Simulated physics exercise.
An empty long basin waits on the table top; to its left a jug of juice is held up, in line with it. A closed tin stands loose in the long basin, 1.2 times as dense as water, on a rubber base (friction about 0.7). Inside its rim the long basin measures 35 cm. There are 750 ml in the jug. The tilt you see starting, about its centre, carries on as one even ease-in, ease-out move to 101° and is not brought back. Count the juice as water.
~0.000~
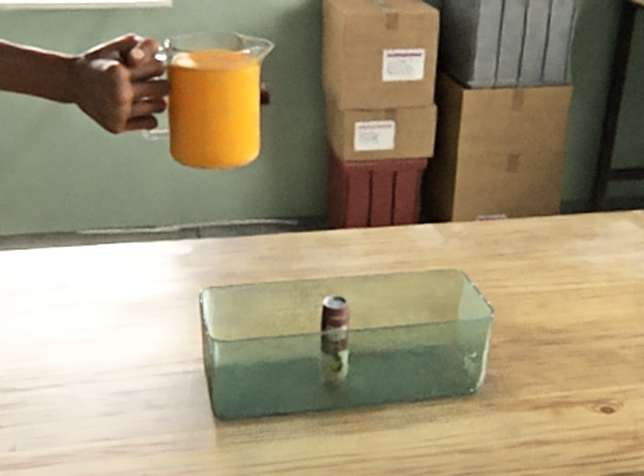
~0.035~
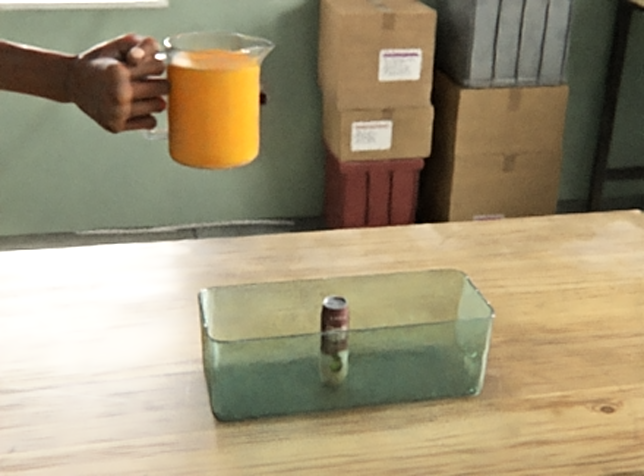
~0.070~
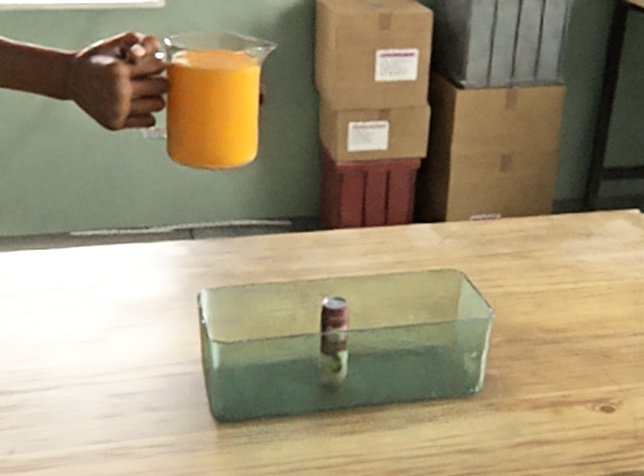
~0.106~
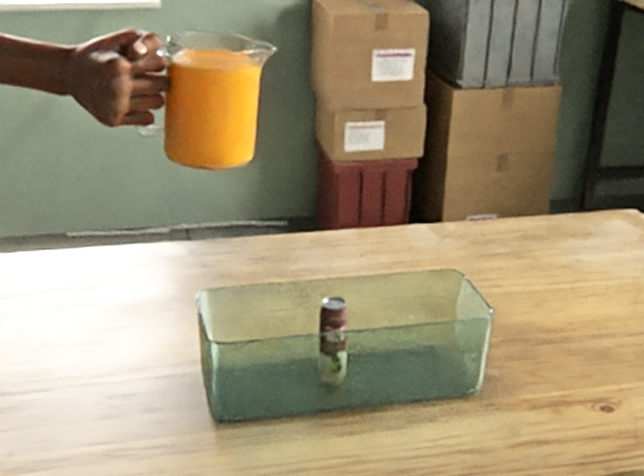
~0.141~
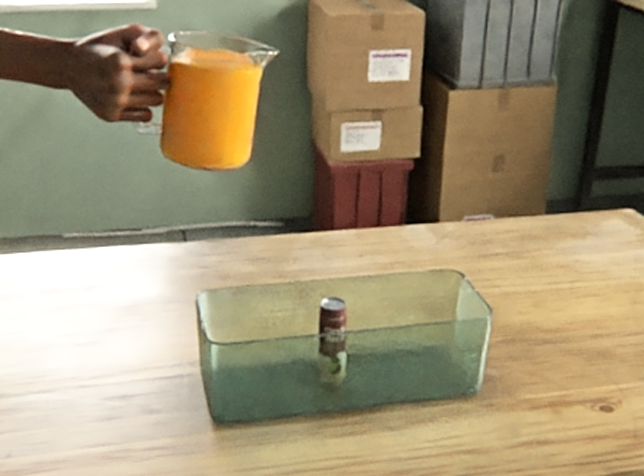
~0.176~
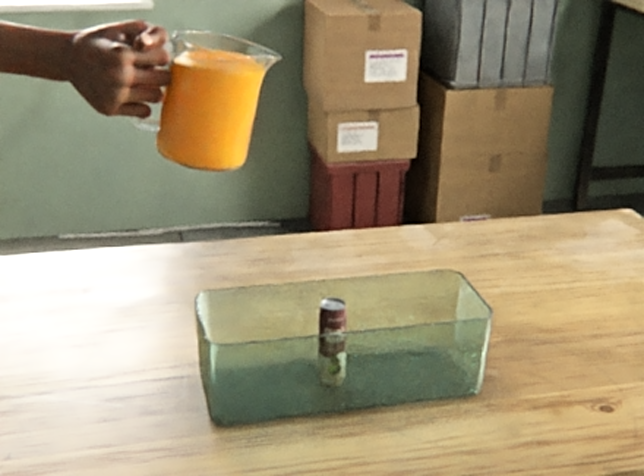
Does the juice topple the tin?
The tin keeps standing.
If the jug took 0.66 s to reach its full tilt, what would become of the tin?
The tin stays up.
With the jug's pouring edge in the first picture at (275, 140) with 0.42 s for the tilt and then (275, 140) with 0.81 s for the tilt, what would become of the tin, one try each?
First it goes over; then it falls.
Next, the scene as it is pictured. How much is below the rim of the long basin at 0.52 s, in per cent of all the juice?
Some 0 per cent.
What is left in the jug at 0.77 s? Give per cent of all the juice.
Near 36 in a hundred.
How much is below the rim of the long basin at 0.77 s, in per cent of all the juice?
About 26 per cent.
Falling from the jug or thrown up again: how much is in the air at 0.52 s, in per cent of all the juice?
About 18 per cent.
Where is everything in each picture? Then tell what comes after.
In the first frame, it leans 0°; its right rim is at (275, 43); the juice meets the walls at (169, 60) and (256, 58); the long basin's rim runs from (204, 316) to (479, 293); the tin's top is at (335, 305).
In the second frame, it leans 0°; its right rim is at (275, 43); the juice meets the walls at (169, 60) and (256, 58).
In the third frame, it leans 2°; its right rim is at (275, 45); the juice meets the walls at (169, 59) and (256, 59).
In the fourth frame, it leans 4°; its right rim is at (277, 47); the juice meets the walls at (170, 58) and (257, 60).
In the fifth frame, it leans 7°; its right rim is at (279, 51); the juice meets the walls at (170, 59) and (259, 61).
In the sixth frame, it leans 11°; its right rim is at (281, 56); the juice meets the walls at (173, 61) and (262, 61).
After 0.52 s the tilt is 72° and 83 per cent is still to pour; the tin stands where it began.
After 0.77 s the tilt is 100° and 35 per cent is still to pour; the tin stands where it began.
After 1.03 s the tilt is 101° and 8 per cent is still to pour; the tin stands where it began.
After 1.31 s the tilt is 101° and 1 per cent is still to pour; the tin stands where it began.
In the end the tin stands where it began.
